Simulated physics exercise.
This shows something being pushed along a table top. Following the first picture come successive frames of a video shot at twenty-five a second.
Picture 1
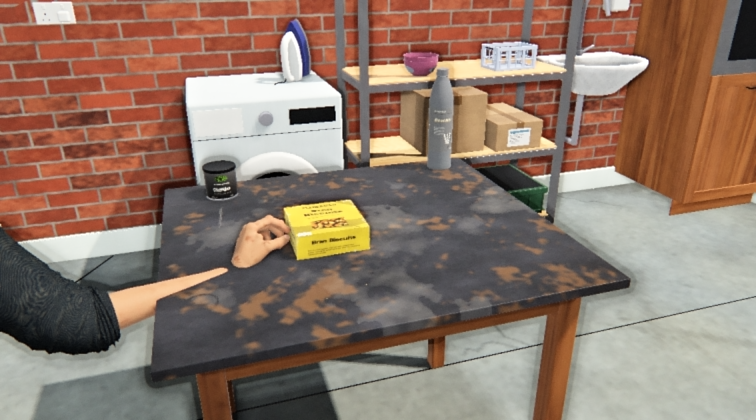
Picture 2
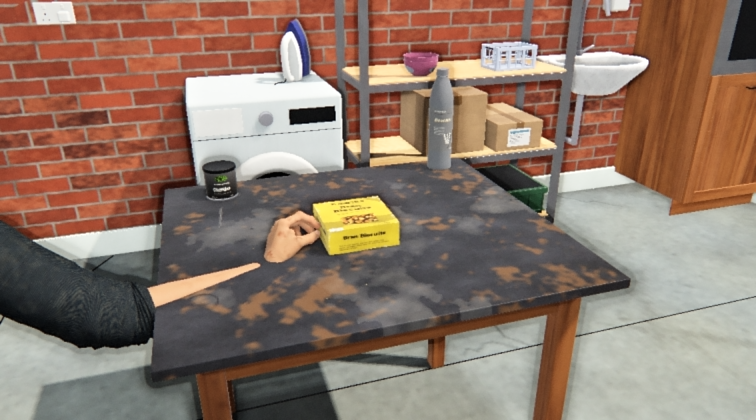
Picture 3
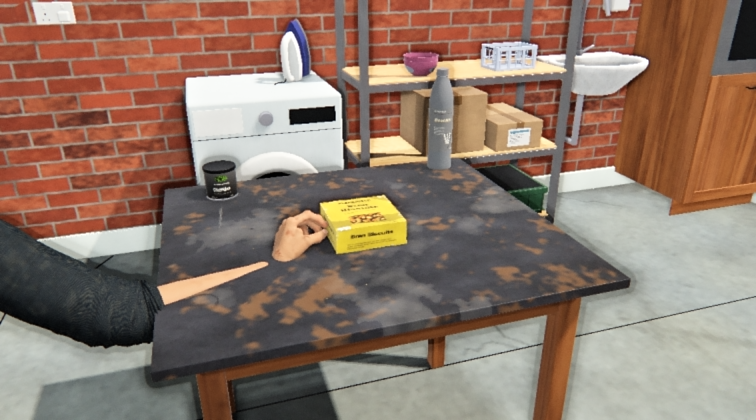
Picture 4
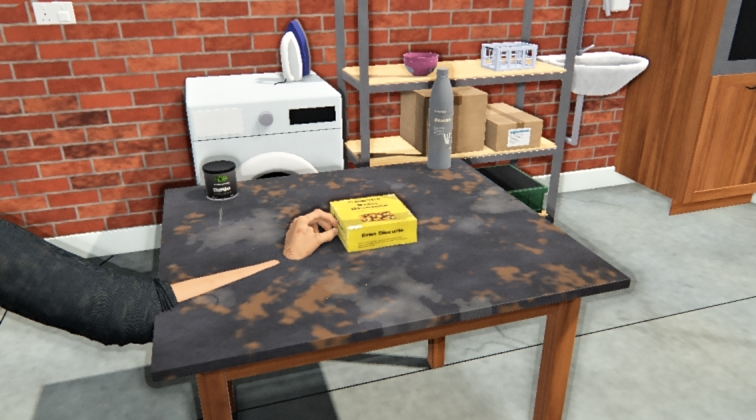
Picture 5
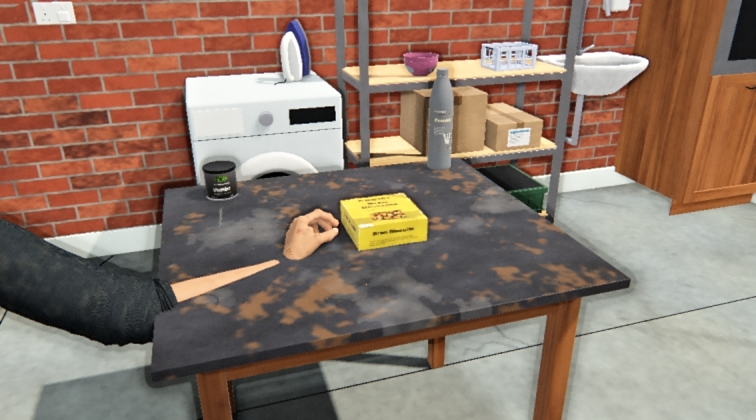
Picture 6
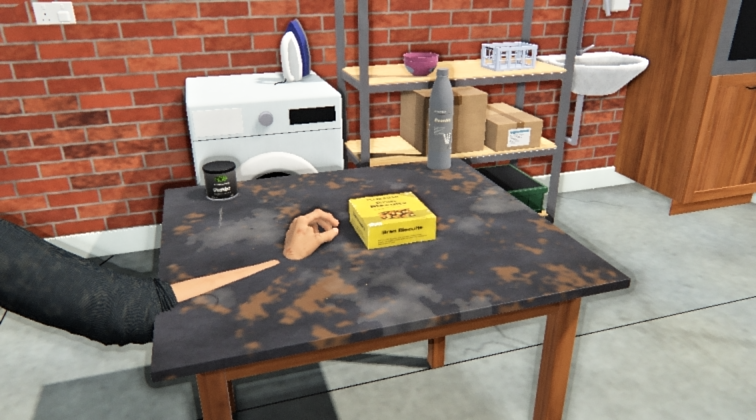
In the video, a hand pushes a yellow packet a short way to the right across a dark, brown-patched table top, then stays still while the packet shifts slightly farther right, leaving a small gap between them.
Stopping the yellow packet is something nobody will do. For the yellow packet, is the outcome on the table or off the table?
Comes to rest up top.
Then, 0.10 s past the last view, yellow packet displaced a little near (404, 217).
Then, 0.20 s past the last view, yellow packet resting near (405, 215).
Finally, moved from the start, yellow packet. Final places as the last picture's camera would see them, yellow packet near (407, 217).
